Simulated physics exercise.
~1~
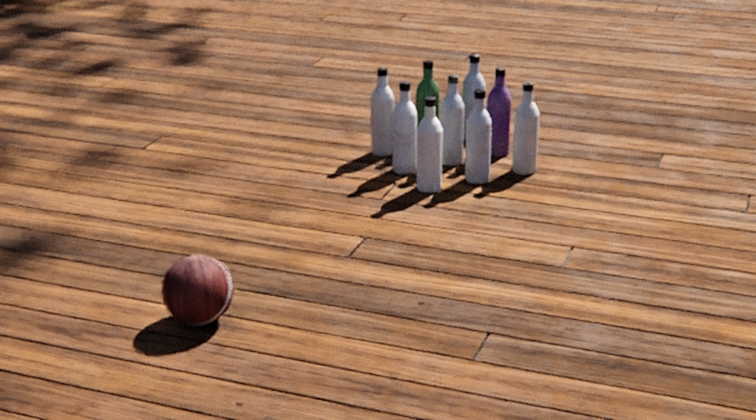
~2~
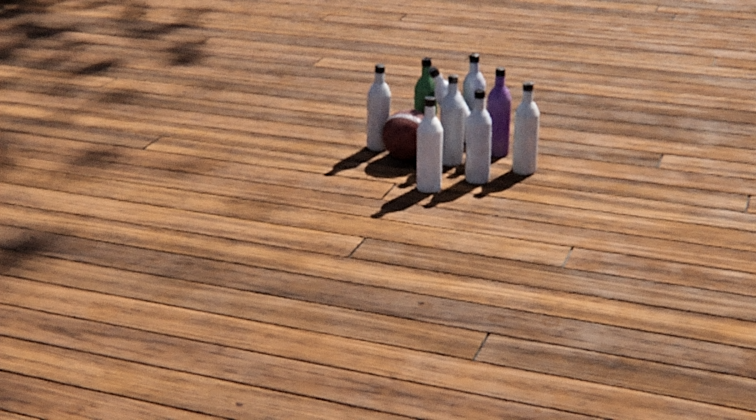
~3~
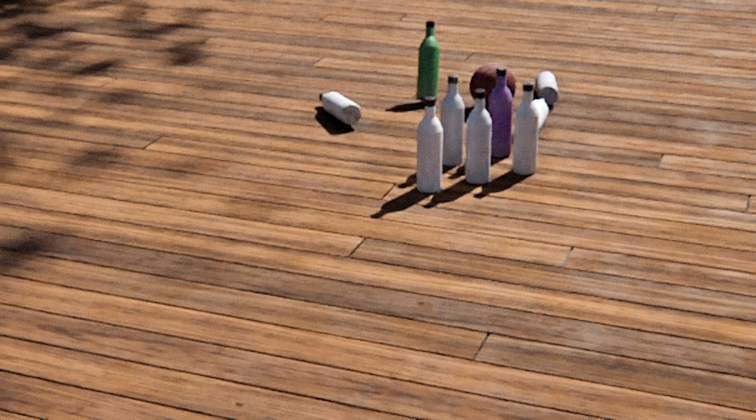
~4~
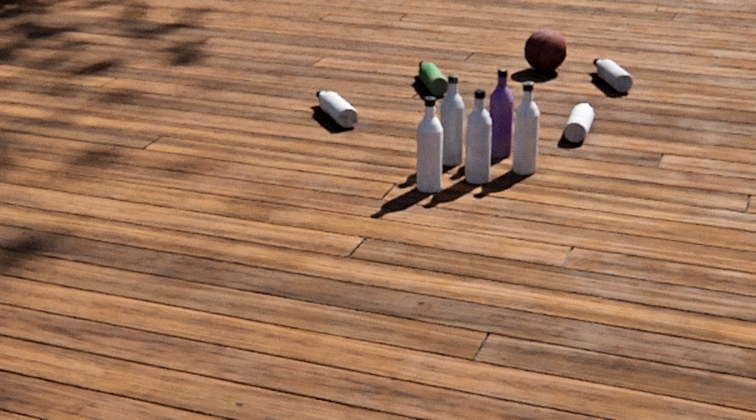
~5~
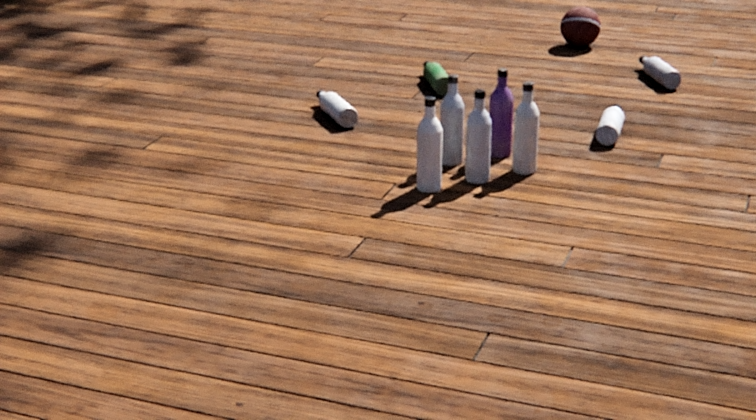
At first, a cluster of capped bottles, mostly white with one green and one purple, stands upright on a sunlit wooden deck while a dark red ball rolls toward them from the lower left. The ball pushes in among the bottles on the left side and drives through toward the back. One white bottle ends up lying to the left, others go down to the right, and then the green one topples over. The ball rolls on toward the upper right as two fallen white bottles slide rightward. Finally, four bottles lie scattered while the purple one and its white neighbours still stand.
